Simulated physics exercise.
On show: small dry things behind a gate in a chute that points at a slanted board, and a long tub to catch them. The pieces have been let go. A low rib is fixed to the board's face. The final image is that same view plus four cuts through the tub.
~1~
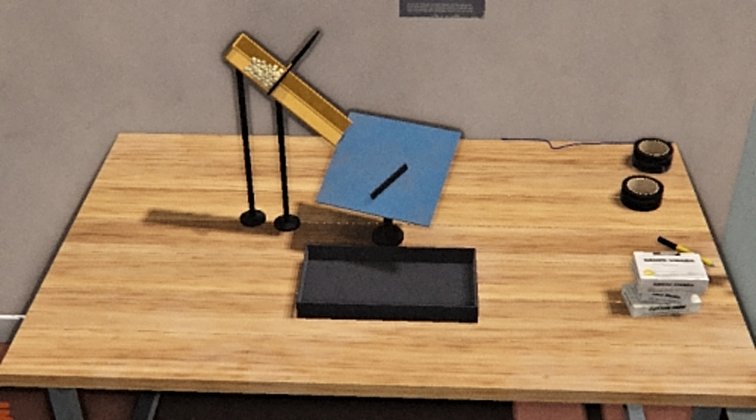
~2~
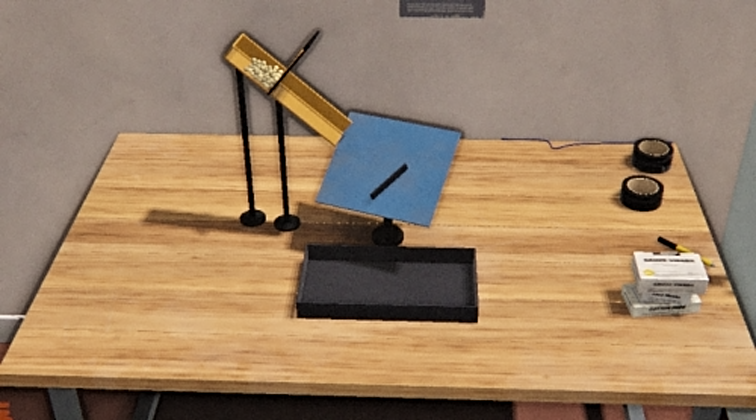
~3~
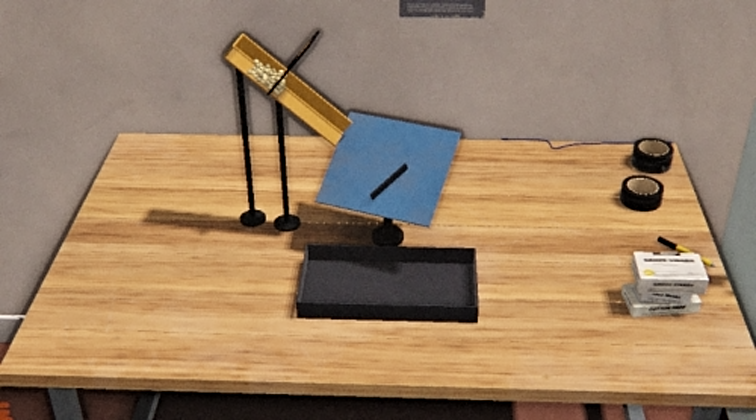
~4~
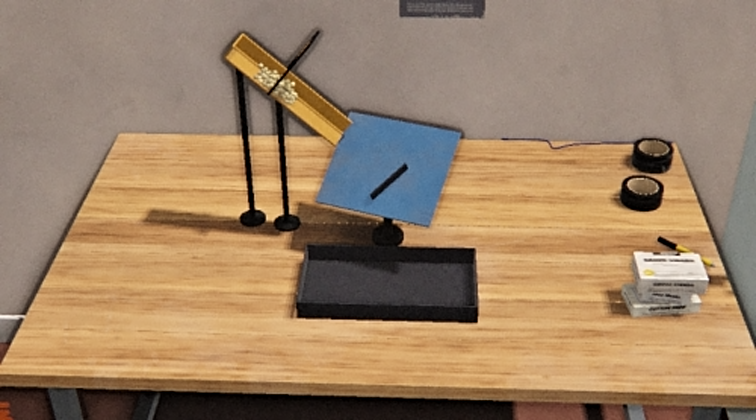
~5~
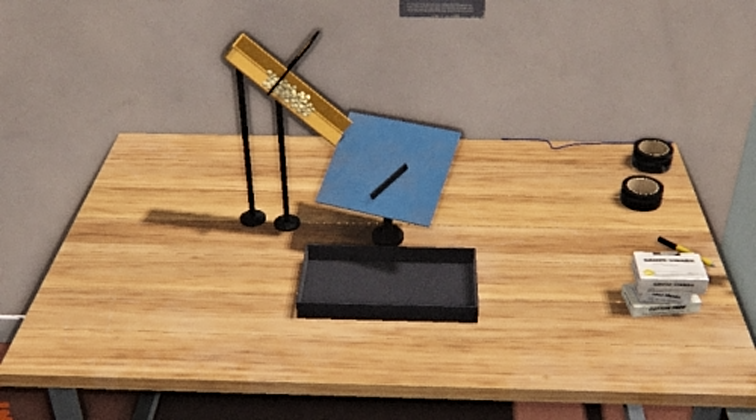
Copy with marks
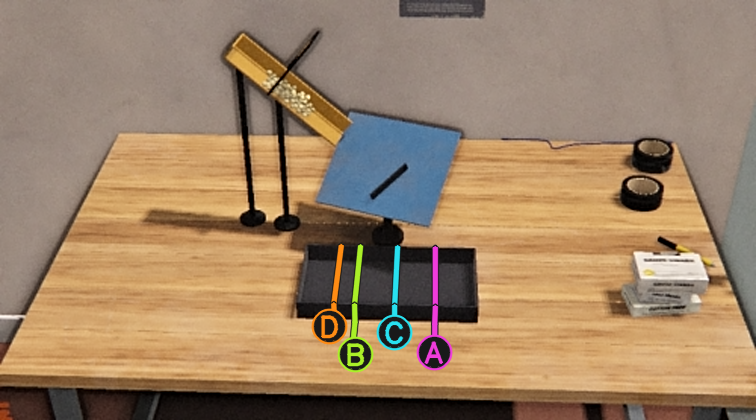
The clip opens on a wooden table where small pale beans sit high in a sloping yellow chute, above a tilted blue board with a dark rib and an empty black tub. The beans slide a short way down the chute toward the right, spreading slightly, while everything else stays still.
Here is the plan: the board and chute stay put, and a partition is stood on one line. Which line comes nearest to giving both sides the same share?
D.
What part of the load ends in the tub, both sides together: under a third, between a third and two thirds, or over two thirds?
Over two thirds.
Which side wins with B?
Left.
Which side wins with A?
The left side.
On the marked copy, line A crosses the front rim at (435, 306); line B crosses the front rim at (354, 304); line C crosses the front rim at (394, 305); line D crosses the front rim at (333, 303).
With A, of what is caught, all but a few on the left of the divider, only a few on the right.
With B, of what is caught, the bulk on the left of the divider, a small share on the right.
With C, of what is caught, all but a few on the left of the divider, only a few on the right.
With D, of what is caught, close to half on the left of the divider, close to half on the right.
